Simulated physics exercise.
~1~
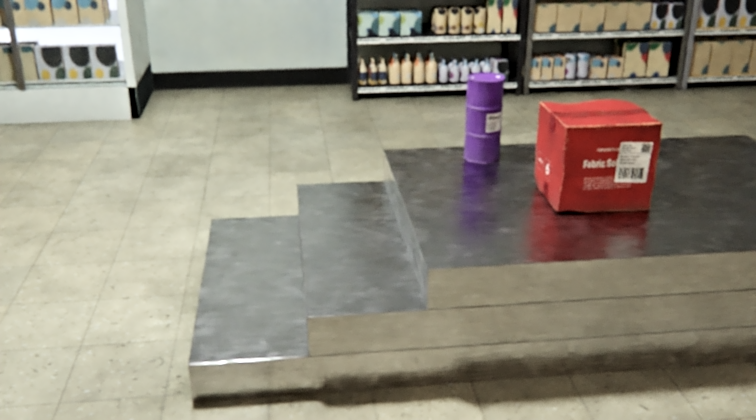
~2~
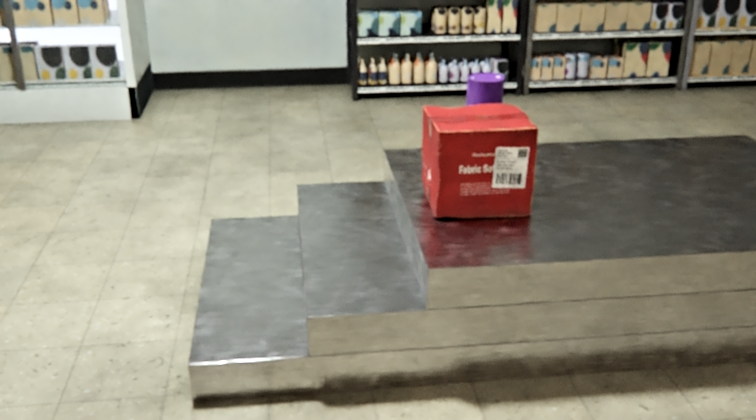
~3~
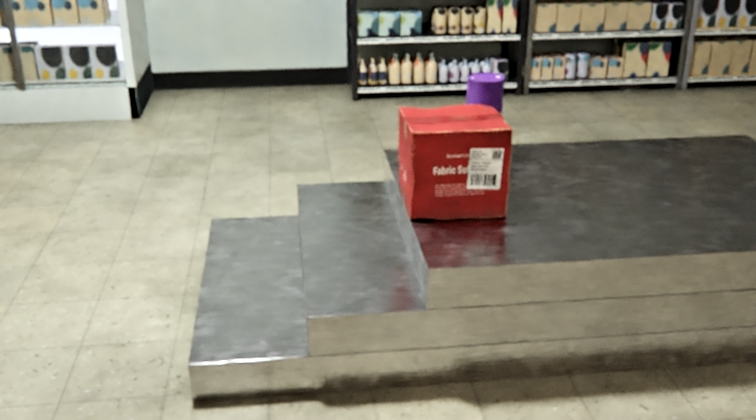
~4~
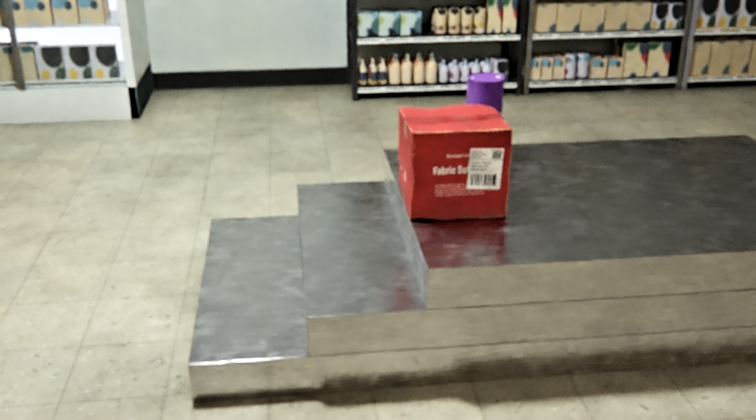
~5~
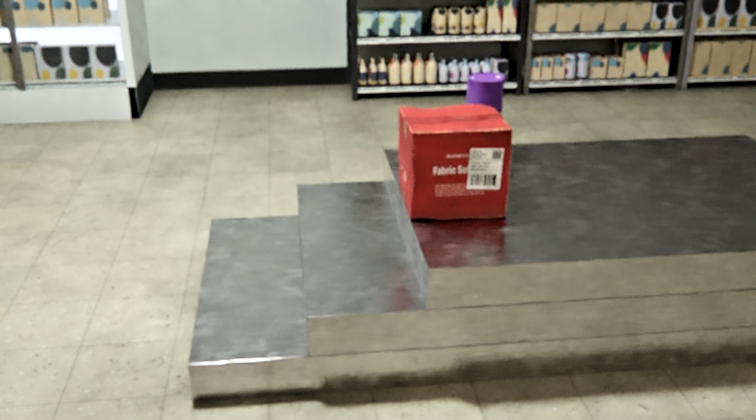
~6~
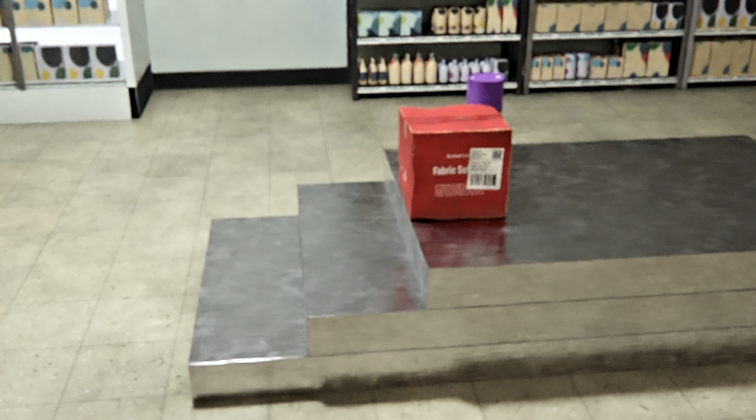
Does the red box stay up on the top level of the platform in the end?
Yes, it stays on the top level. It comes to a stop right by the edge above the steps and does not go down them.
A red box slid left across the top of a low, dark platform in a shop, passing in front of a purple canister, and came to rest right by the edge above the steps, with only the canister's top showing behind it.
